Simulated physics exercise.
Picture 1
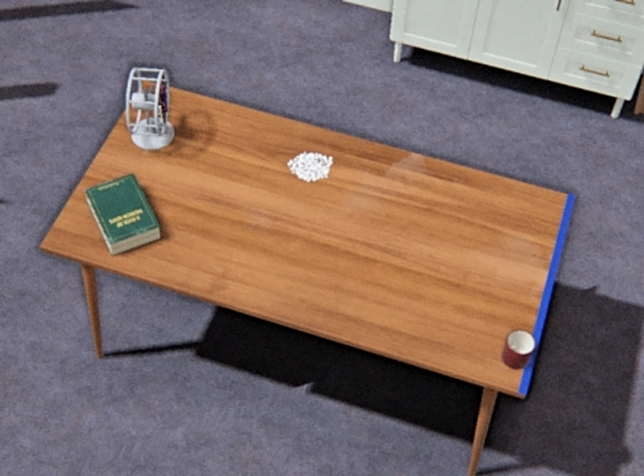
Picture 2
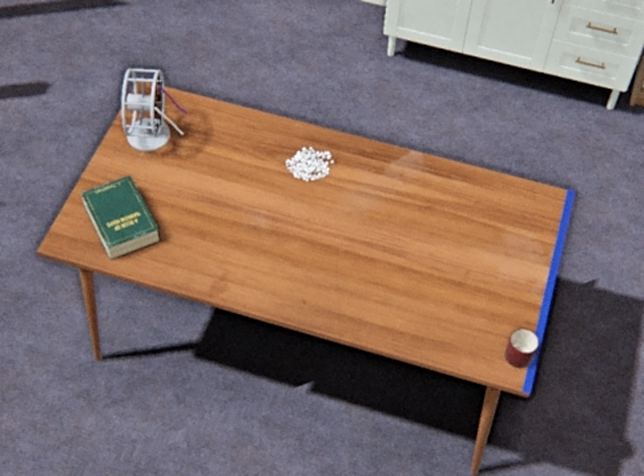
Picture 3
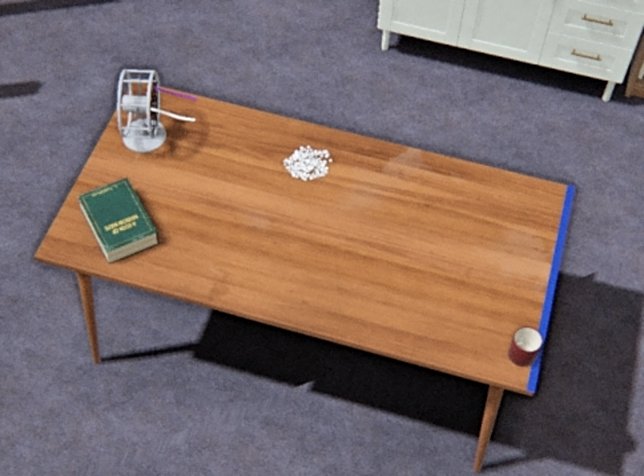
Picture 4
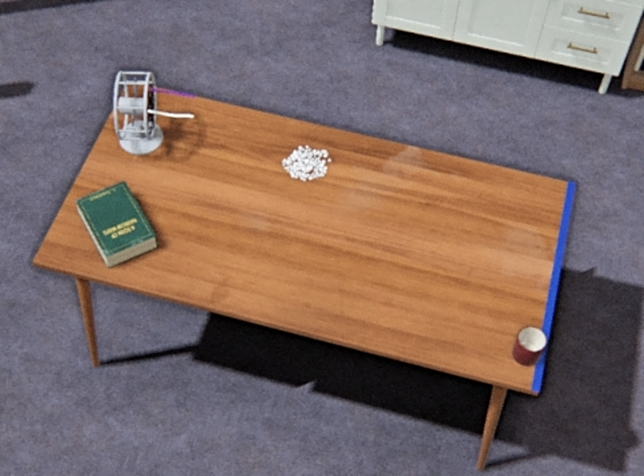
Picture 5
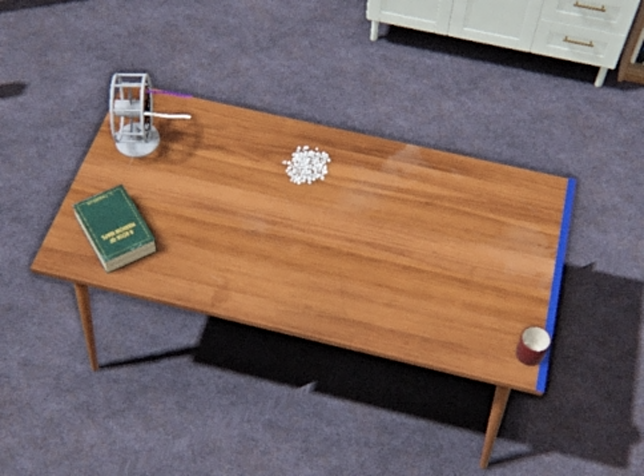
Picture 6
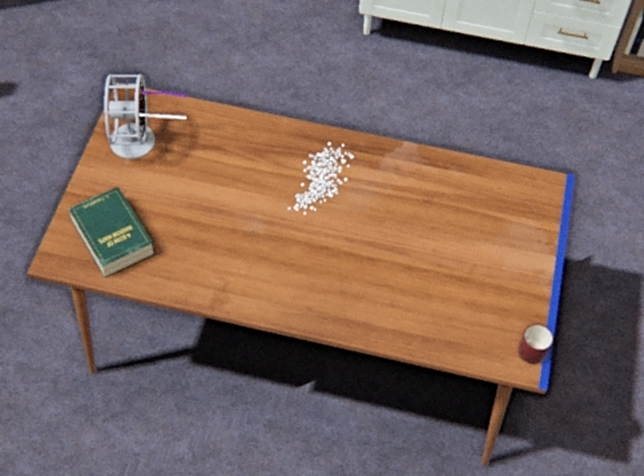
On a wooden desk with a blue right edge, a small fan stands at the back left above a green book, a mug sits at the right, and a heap of white beads lies still. The view drifts slightly, then the beads loosen and spread into a ragged, slanting patch.
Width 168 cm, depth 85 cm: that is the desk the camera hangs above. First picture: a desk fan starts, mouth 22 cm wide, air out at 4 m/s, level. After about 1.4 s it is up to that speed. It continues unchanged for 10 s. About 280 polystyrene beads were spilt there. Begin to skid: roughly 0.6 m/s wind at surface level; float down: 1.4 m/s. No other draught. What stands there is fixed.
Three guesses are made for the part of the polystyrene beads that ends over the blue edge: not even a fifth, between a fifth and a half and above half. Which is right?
From a fifth up to half finish beyond the blue edge.
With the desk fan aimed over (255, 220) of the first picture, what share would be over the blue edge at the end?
10 %.
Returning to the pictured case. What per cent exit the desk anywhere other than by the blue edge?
5 %.
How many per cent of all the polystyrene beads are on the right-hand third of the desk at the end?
Share at the end: Close to 30 %.
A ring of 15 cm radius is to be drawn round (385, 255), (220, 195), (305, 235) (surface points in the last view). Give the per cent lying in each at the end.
Taking the spots one by one, around 30 %, 0 % and 15 %.
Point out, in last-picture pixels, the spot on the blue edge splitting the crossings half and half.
Roughly at pixel (566, 242).
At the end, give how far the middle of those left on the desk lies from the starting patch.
Close to 45 cm.
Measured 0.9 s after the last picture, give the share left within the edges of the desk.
I'd put it near 80 per cent.
Then, 0.9 s after the last picture, 14 % are over the blue edge; the middle of those still in play is near (424, 245); 39 % have settled or left.
Then, 2.1 s after the last picture, 30 % are over the blue edge; the middle of those still in play is near (396, 238); 83 % have settled or left.
Then, 4.4 s after the last picture, 30 % are over the blue edge; the middle of those still in play is near (396, 238); 83 % have settled or left.
Then, 8.9 s after the last picture, at the end, 30 % are over the blue edge; the middle of those still in play is near (396, 238).
